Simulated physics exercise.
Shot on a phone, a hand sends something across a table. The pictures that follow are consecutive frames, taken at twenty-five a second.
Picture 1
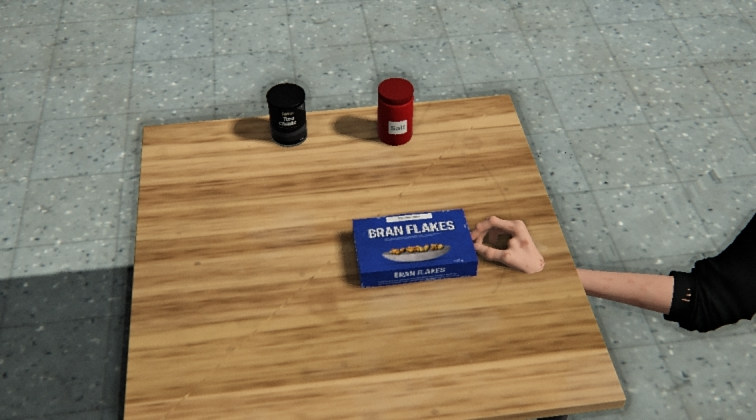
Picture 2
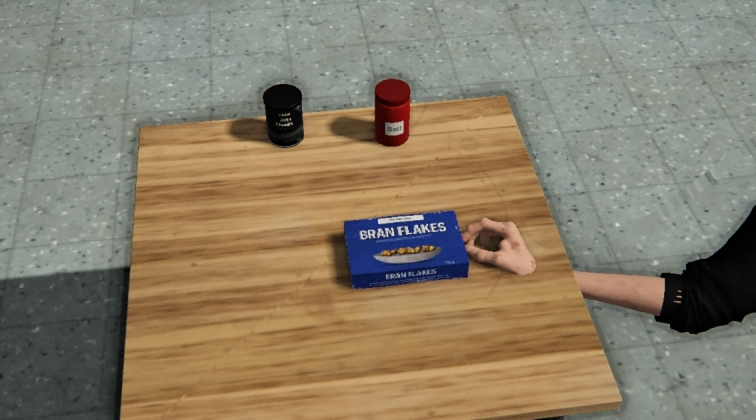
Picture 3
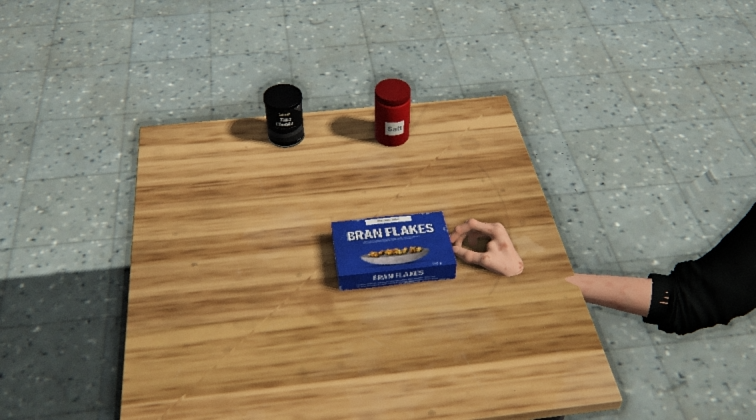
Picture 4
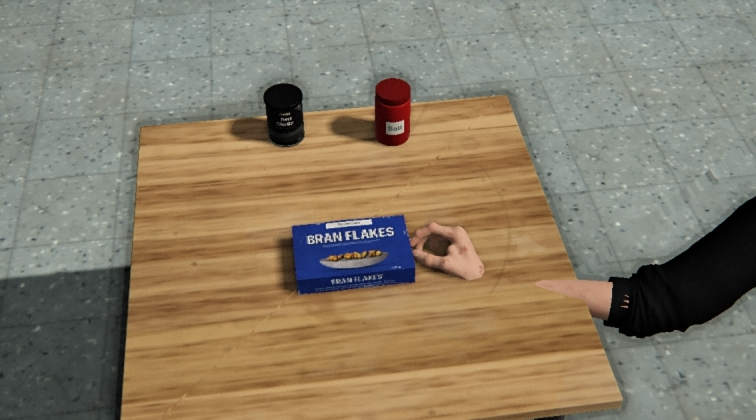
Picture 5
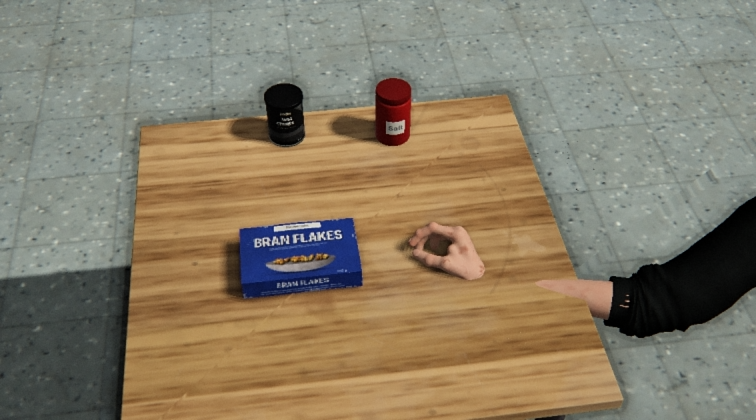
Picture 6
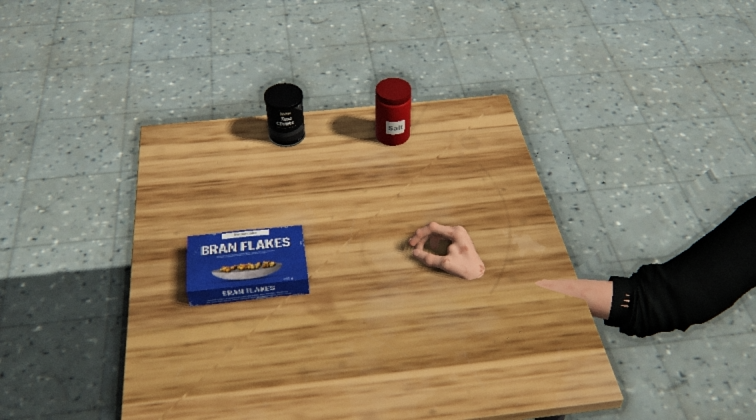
A blue Bran Flakes box slides left across a wooden table after a hand pushes it.
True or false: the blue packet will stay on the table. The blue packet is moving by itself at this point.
False.
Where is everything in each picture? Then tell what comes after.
In the first frame, under the hand; blue packet (413, 247).
In the second frame, under the hand; blue packet (405, 249).
In the third frame, under the hand; blue packet (392, 250).
In the fourth frame, blue packet (352, 254).
In the fifth frame, blue packet (300, 257) slid a little.
In the sixth frame, blue packet (248, 264) slid about its own width.
Then, 0.20 s after the last picture, blue packet now off the table.
Then, 0.40 s after the last picture, things are still on the move.
By the end, off the table, blue packet.
